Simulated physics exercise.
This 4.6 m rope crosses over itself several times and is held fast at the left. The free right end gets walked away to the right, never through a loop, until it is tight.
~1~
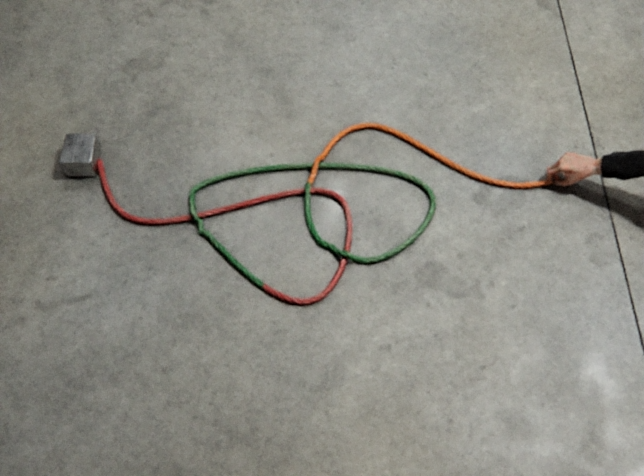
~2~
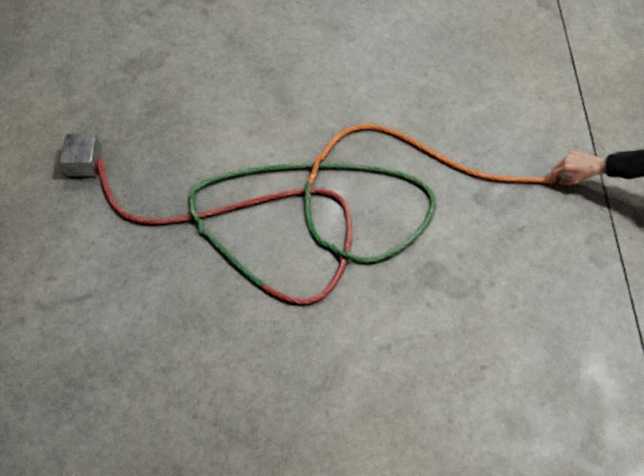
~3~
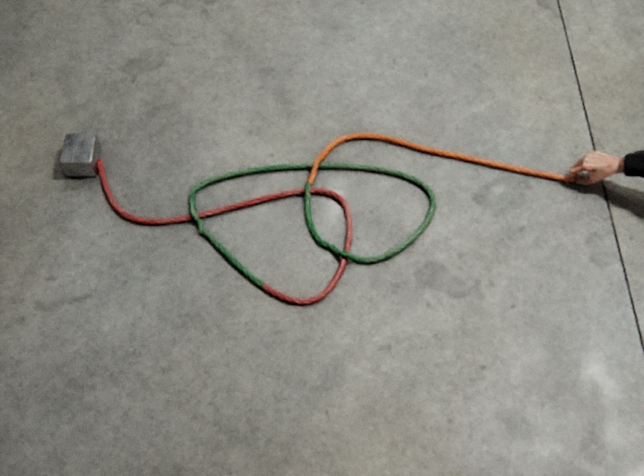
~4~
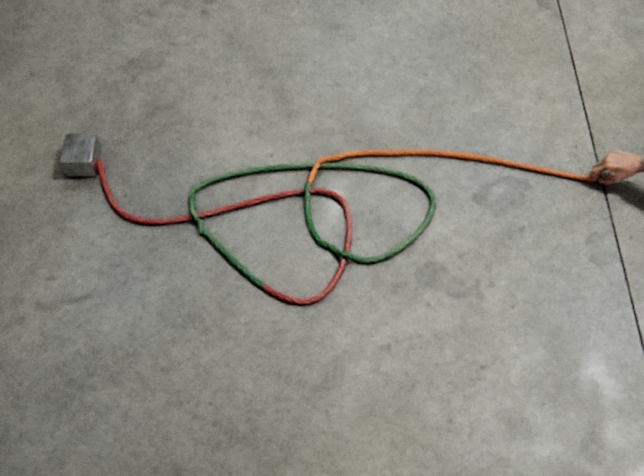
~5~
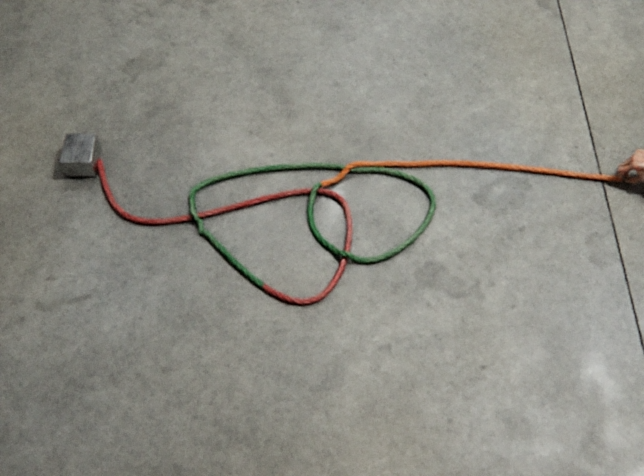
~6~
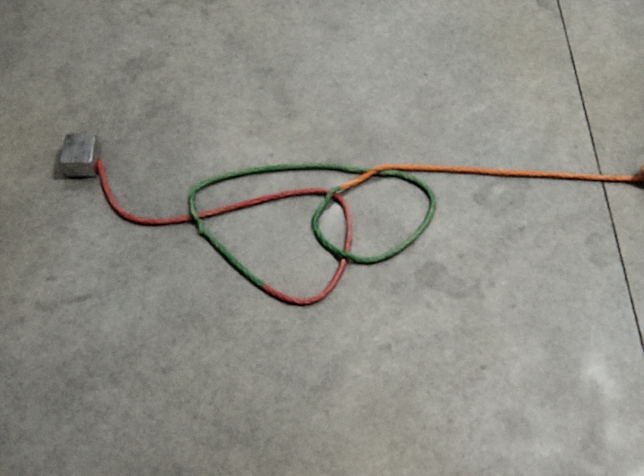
A hand at the right draws the orange end of a rope rightward across a grey concrete floor, seen from above by a still camera. The rope runs from a small metal block at the left through red and green overlapping loops, beside a dark floor seam. The orange part straightens first, then the right-hand green loop narrows slightly as the hand moves almost out of view.
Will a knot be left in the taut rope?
No: The rope opens out.
Next, the ends are 2.6 m apart, loops still 50 cm across.
Then, the ends are 3.3 m apart, loops still 50 cm across.
After that, the ends are 4.1 m apart, loops still 37 cm across.
Later, the ends are 4.6 m apart, and it runs straight.
At the end, the ends are 4.6 m apart, and it runs straight.
